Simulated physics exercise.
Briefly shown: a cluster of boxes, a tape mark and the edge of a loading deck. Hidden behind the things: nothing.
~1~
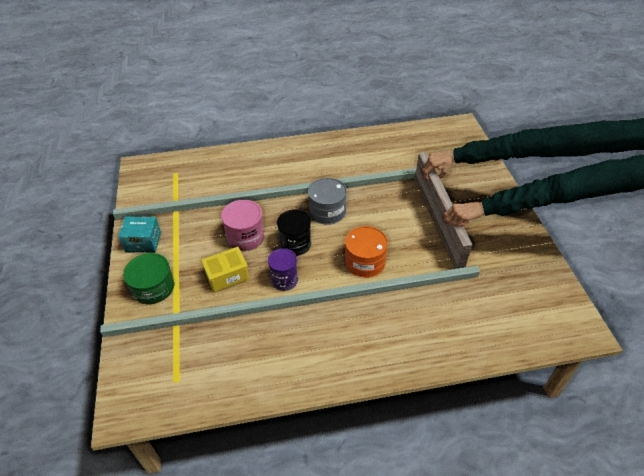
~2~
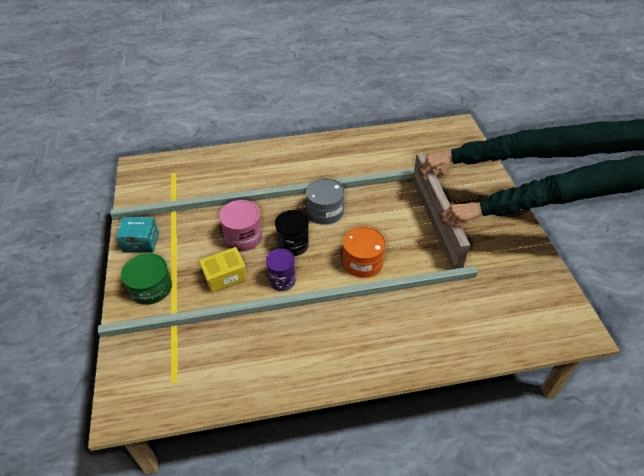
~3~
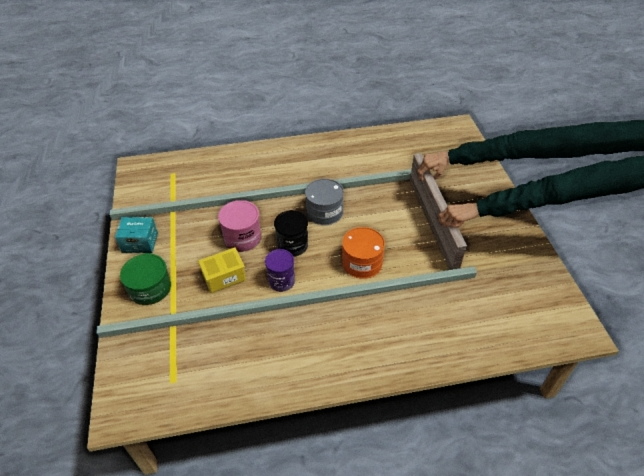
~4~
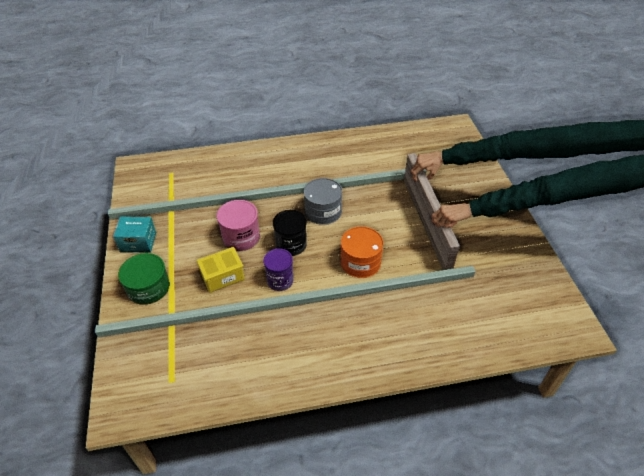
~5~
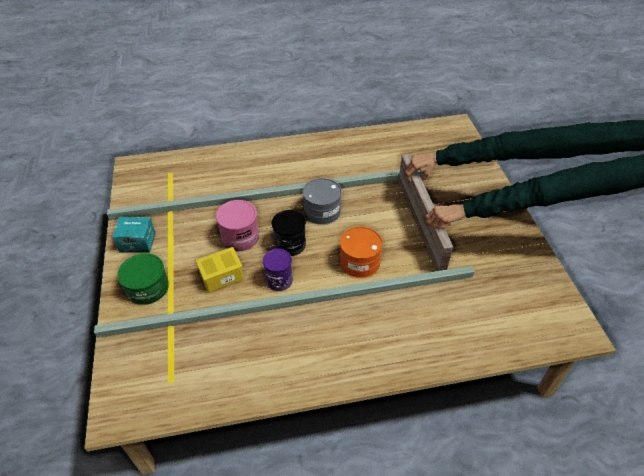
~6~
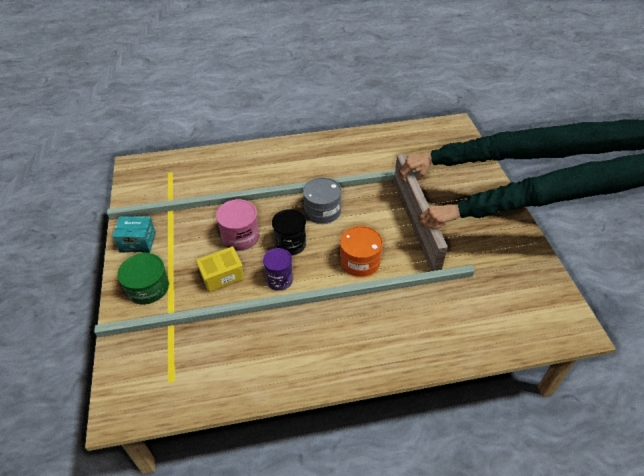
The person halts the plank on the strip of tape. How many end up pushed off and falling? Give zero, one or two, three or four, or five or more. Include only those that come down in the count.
The drop count fails to reach three, yet is not nil.
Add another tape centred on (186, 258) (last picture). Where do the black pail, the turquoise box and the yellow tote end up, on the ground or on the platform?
I'd say the black pail stays aboard, the turquoise box stays aboard and the yellow tote stays aboard.
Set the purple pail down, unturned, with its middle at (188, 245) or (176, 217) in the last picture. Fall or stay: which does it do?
In that order, it is pushed off; is not pushed off.
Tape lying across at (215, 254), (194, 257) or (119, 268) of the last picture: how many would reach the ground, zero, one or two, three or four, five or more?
In the order of the places given: No fall at all; 1 or 2; five or more.
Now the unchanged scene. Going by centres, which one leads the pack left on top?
The turquoise box ends up foremost.
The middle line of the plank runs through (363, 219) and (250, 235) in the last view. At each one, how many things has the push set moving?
That gives 1 for the first and 6 for the second.
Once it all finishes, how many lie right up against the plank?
3 are in contact with it.
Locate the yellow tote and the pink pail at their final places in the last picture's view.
The yellow tote comes to rest at (110, 278), and the pink pail comes to rest at (116, 247).
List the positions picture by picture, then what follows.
Turquoise box (140, 235); green pail (150, 279); yellow tote (226, 270); plank (440, 209); tape (176, 261), in the first frame.
Green pail (148, 279); grey canister (325, 202), in the second frame.
Yellow tote (223, 271); black pail (292, 234), in the third frame.
Turquoise box (135, 235); orange canister (361, 252), in the fourth frame.
Green pail (144, 279); pink pail (238, 226), in the fifth frame.
Turquoise box (135, 234); green pail (144, 279); yellow tote (221, 270); plank (418, 211); tape (171, 260), in the sixth frame.
Soon after, none off yet; turquoise box at rest near (135, 234); green pail at rest near (144, 279); yellow tote at rest near (221, 270).
Then, none off yet; turquoise box at rest near (135, 234); green pail at rest near (144, 279); yellow tote moved about its own width near (196, 270).
At rest, the number that fall off is one or two; fallen, green pail.
